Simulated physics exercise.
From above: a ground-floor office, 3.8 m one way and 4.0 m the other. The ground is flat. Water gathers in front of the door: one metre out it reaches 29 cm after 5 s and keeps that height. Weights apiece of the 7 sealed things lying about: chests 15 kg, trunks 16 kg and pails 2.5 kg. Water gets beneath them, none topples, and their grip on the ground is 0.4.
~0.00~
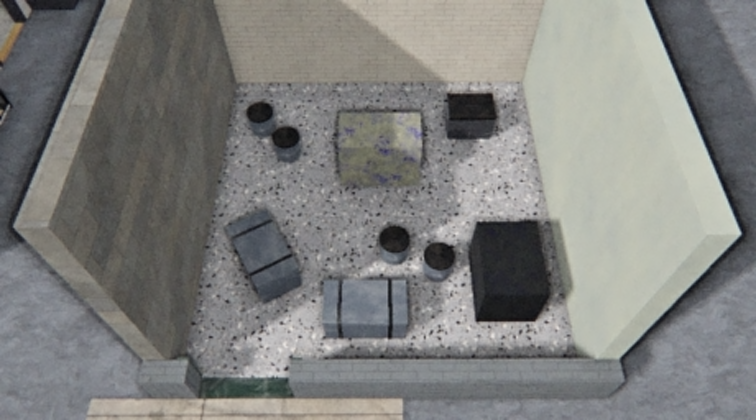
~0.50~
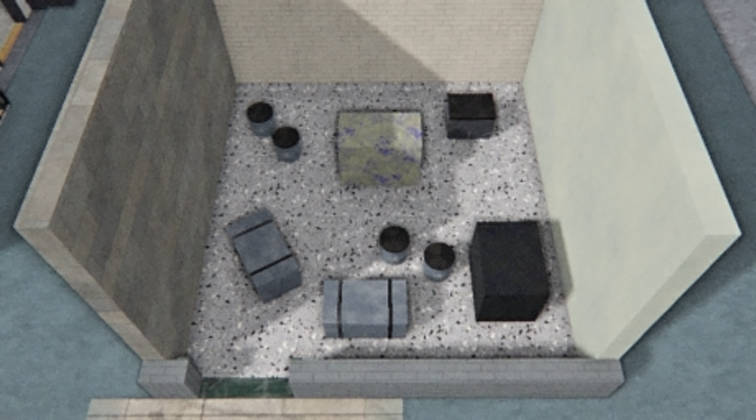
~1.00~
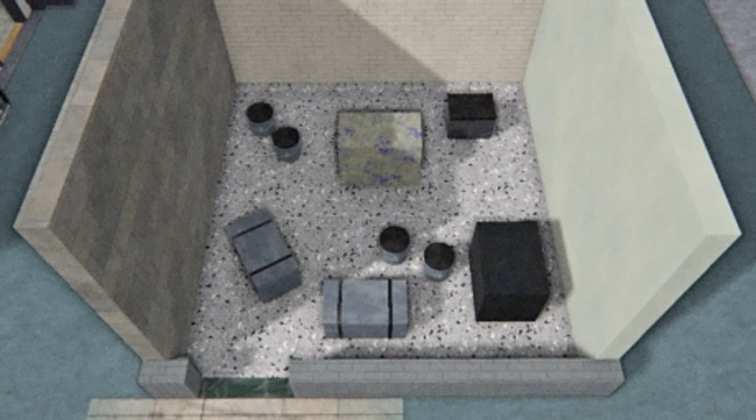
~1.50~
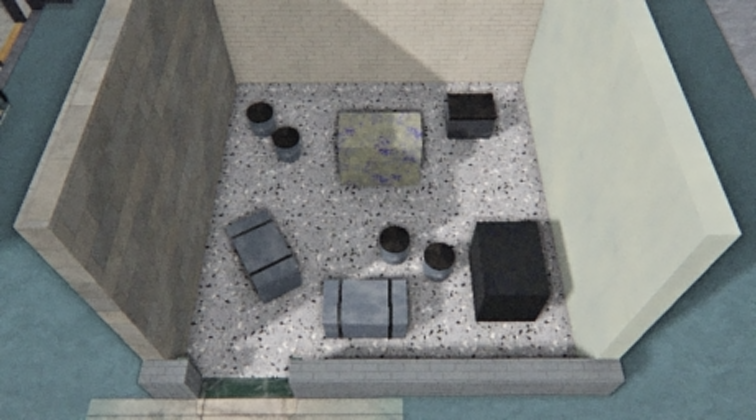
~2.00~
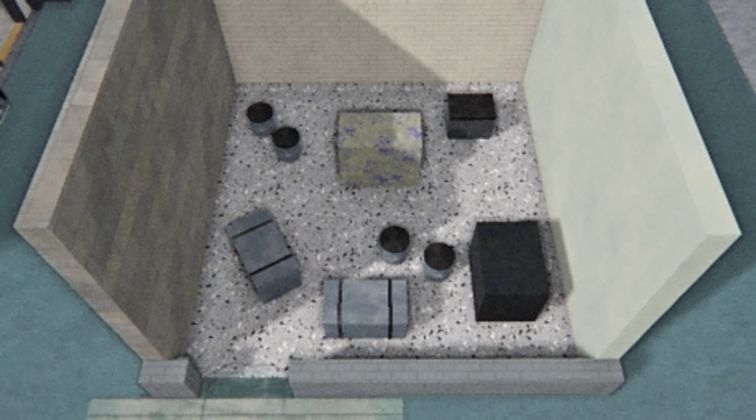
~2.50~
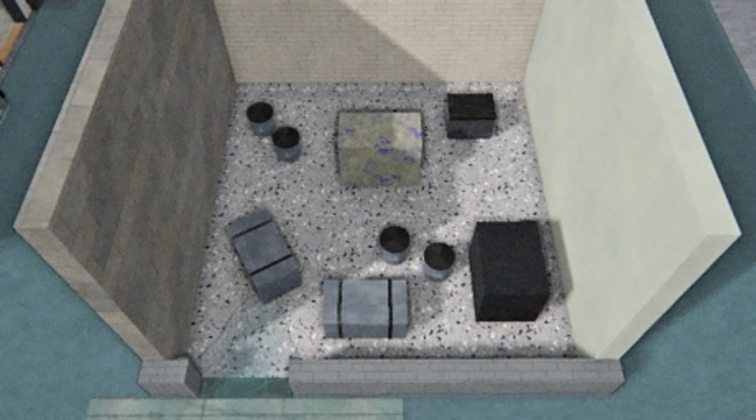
At first, grey ground surrounds a walled room seen from above, its speckled floor holding boxes, strapped trunks and small dark-topped pails. Then the ground outside turns blue-green with water, which covers the doorway at the lower left and creeps just inside, while none of the objects move.
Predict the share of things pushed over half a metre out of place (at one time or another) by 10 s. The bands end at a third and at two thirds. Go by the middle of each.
Share: One to two thirds.
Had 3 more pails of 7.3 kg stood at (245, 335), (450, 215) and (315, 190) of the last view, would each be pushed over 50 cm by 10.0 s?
In that order: More, less, past it.
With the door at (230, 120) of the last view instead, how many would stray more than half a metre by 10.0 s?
Then 5.
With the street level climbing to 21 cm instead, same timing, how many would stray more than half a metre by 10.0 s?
Then 3.
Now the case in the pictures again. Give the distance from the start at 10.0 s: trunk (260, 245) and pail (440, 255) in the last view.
In turn: 250 cm, 5 cm.
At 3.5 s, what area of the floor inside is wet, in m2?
About 2.0 m2.
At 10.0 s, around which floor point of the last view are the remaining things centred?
Around (455, 214).
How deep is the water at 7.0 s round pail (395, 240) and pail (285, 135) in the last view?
About 2 and 8 cm.
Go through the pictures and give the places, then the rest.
A chest at (472, 105), on the bottom; a trunk at (261, 247), on the bottom; 0.0 m2 under water; 0 of 7 have shifted, in the first picture.
A chest at (472, 105), on the bottom; a trunk at (261, 247) rests on the ground; water covers 0.0 m2; 0 of 7 have shifted, in the second picture.
A chest at (472, 105), on the bottom; a trunk at (261, 247) rests on the ground; 0.0 m2 under water; 0 of 7 have shifted, in the third picture.
A chest at (472, 105) rests on the ground; a trunk at (261, 247) rests on the ground; water covers 0.0 m2; 0 of 7 have shifted, in the fourth picture.
A chest at (472, 105) rests on the ground; a trunk at (261, 247) rests on the ground; 0.1 m2 under water; 0 of 7 have shifted, in the fifth picture.
A chest at (472, 105) rests on the ground; a trunk at (261, 247), on the bottom; 0.5 m2 under water; 0 of 7 have shifted, in the sixth picture.
After 3.5 s 0 of 7 are over 50 cm from their spots; 0 afloat.
After 4.5 s 1 of 7 are over 50 cm from their spots; 0 afloat.
After 7.0 s 3 of 7 are over 50 cm from their spots; 2 afloat.
After 10.0 s 4 of 7 are over 50 cm from their spots, and 4 have been at some point; 4 afloat.
